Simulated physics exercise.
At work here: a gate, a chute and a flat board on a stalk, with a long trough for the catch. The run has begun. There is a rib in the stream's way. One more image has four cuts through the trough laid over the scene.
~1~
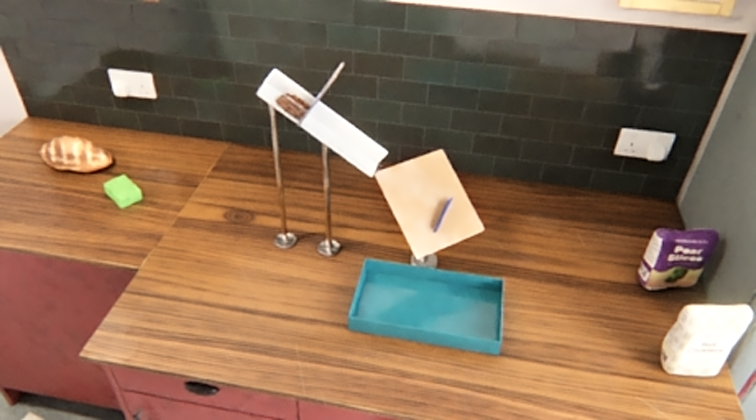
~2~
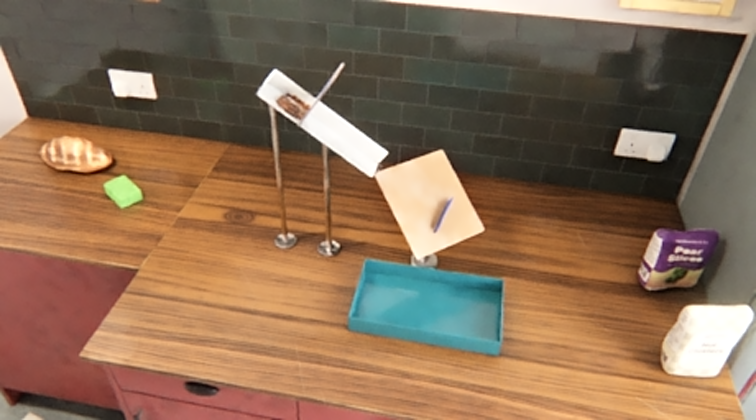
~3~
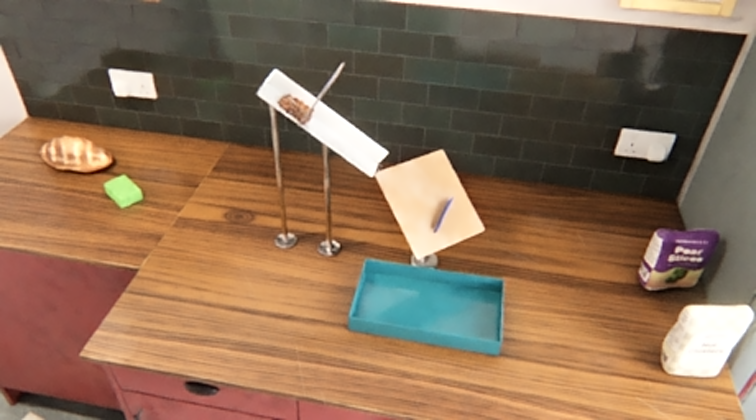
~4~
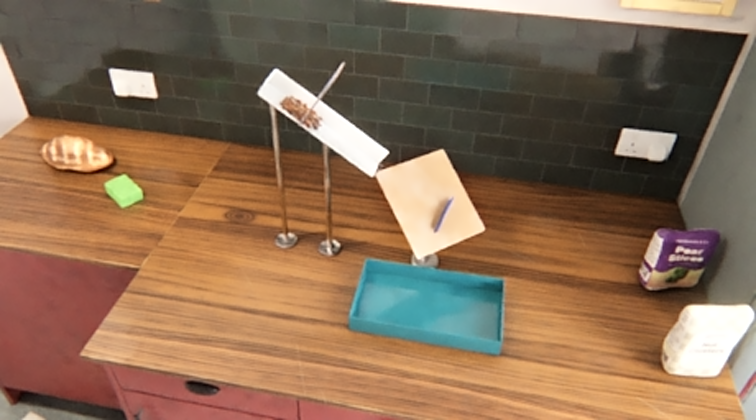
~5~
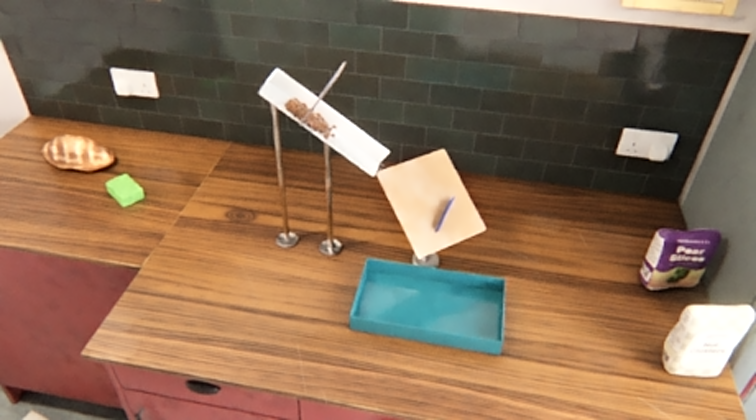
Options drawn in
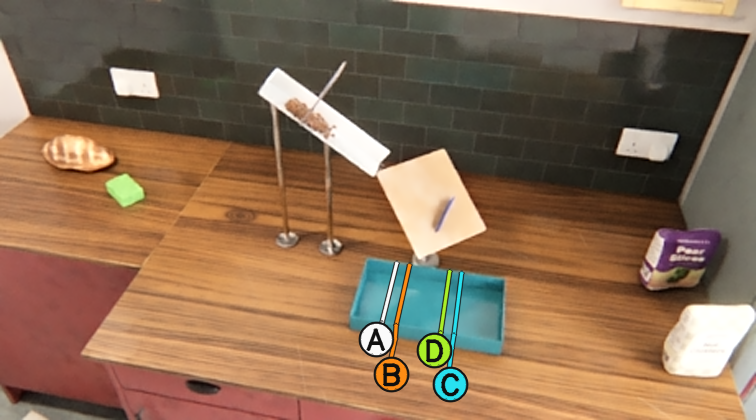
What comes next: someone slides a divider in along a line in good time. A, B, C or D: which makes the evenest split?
The answer is line D.
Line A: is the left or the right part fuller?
The right side.
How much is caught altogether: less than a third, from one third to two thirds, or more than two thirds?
More than two thirds.
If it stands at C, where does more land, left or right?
Left.
On the marked copy, line A crosses the front rim at (382, 322); line B crosses the front rim at (396, 324); line C crosses the front rim at (454, 334); line D crosses the front rim at (440, 332).
Choosing A, of what is caught, none on the left of the divider, all on the right.
Choosing B, of what is caught, none on the left of the divider, all on the right.
Choosing C, of what is caught, most on the left of the divider, a small part on the right.
Choosing D, of what is caught, about half on the left of the divider, about half on the right.
